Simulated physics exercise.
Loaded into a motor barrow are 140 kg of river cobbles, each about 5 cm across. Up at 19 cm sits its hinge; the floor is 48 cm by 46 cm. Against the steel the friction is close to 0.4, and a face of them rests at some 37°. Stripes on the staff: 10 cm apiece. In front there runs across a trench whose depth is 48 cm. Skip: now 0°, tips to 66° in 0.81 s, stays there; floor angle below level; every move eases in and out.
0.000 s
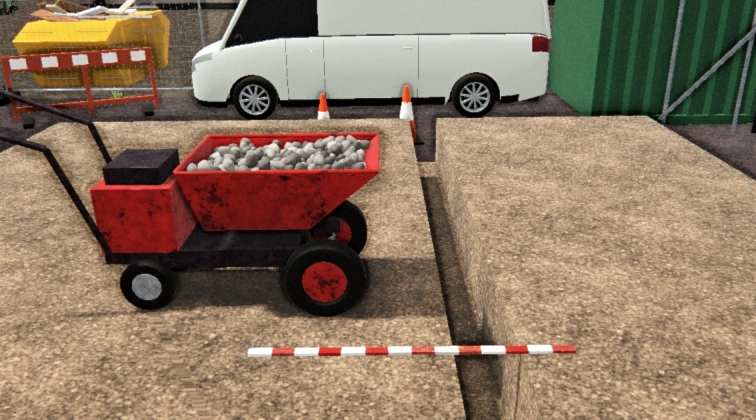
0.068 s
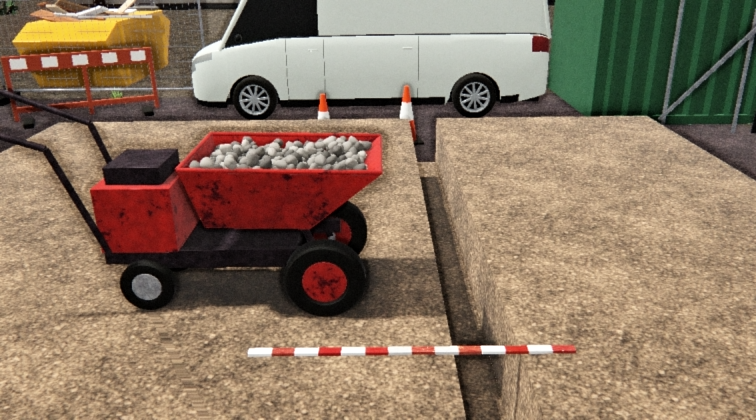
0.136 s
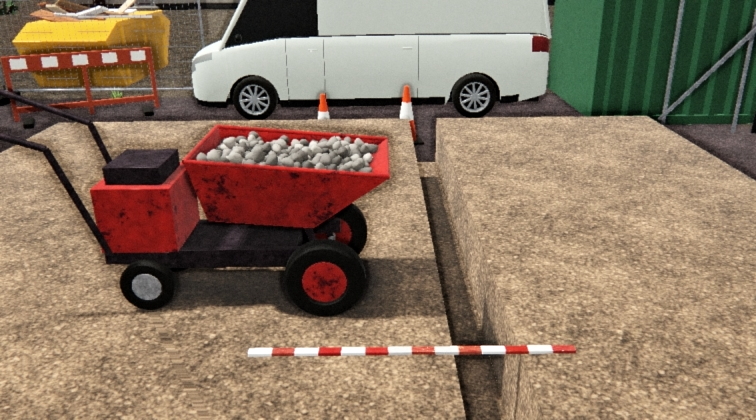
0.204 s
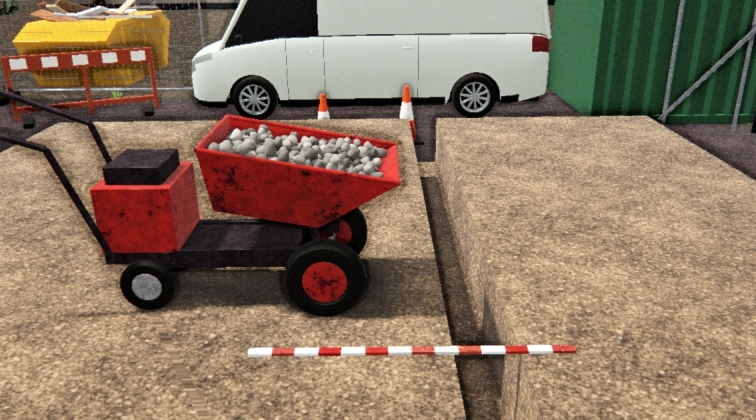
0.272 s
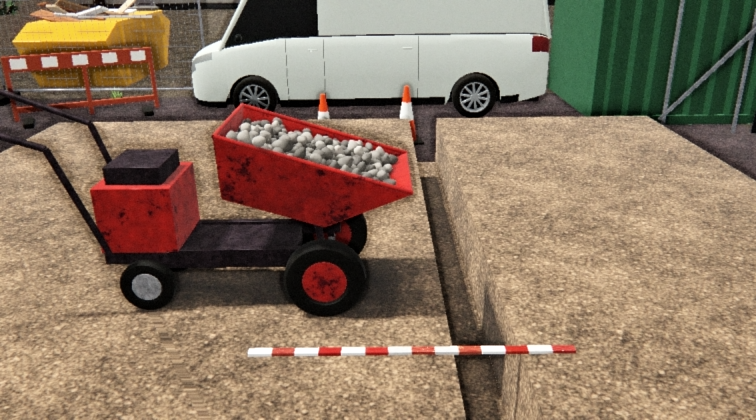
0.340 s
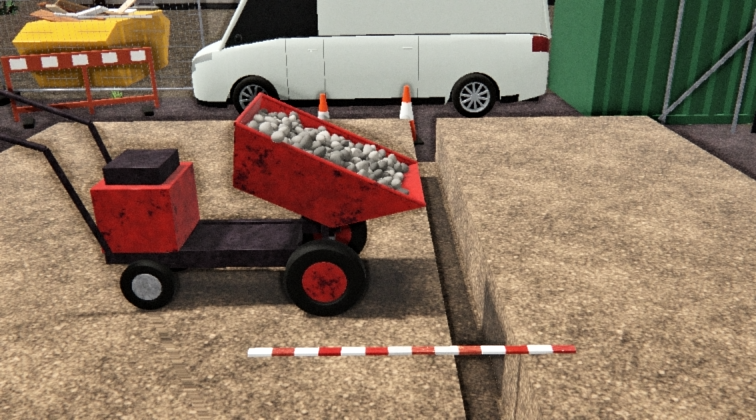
A red motor barrow with black handles and red-hubbed front wheels stands on pale, gritty ground at a work site, seen from its side and slightly above. Grey cobbles fill its skip beside a narrow trench, with a red-and-white striped staff in front and a white van, yellow skip and green container behind. The barrow's skip tilts steadily forward to the right, its back rising while the wheels and camera stay still.
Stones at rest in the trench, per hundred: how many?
Approx. 70 %.
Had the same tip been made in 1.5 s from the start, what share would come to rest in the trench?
It would be near 80 percent.
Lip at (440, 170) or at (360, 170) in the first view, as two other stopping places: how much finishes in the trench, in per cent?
I'd say some 15 per cent and some 85 per cent.
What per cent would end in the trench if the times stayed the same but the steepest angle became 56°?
It would come to about 75 percent.
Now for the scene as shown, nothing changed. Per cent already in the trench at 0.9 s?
Approx. 30 % of the load.
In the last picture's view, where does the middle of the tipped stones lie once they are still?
Middle at around (478, 341), I'd say.
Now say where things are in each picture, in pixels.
In the first picture, lip at (379, 172), floor tilted 0°, highest stones at (316, 147).
In the second picture, the skip is at 1°, its lip at (382, 173); the top of the load is at (307, 149); the stones move at 0.3 m/s on average.
In the third picture, the skip is at 5°, its lip at (389, 177); the top of the load is at (266, 145); the stones move at 0.6 m/s on average.
In the fourth picture, lip at (400, 183), floor tilted 10°, highest stones at (261, 138); the stones move at 0.8 m/s on average.
In the fifth picture, the skip is at 17°, its lip at (413, 193); the top of the load is at (260, 129); the stones move at 1.0 m/s on average.
In the sixth picture, the skip is at 25°, its lip at (425, 205); the top of the load is at (269, 120); the stones move at 1.1 m/s on average.
After 0.6 s the floor is at 56°; 100 % in the skip; the foremost stones are at (451, 230).
After 0.9 s the floor is at 66°; 64 % in the skip, 32 % in the trench, 4 % past the trench; the foremost stones are at (519, 287).
After 1.3 s the floor is at 66°; 18 % in the skip, 53 % in the trench, 28 % past the trench; the foremost stones are at (629, 271).
After 3.2 s the floor is at 66°; 0 % in the skip, 70 % in the trench, 30 % past the trench; the foremost stones are past the picture's edge.
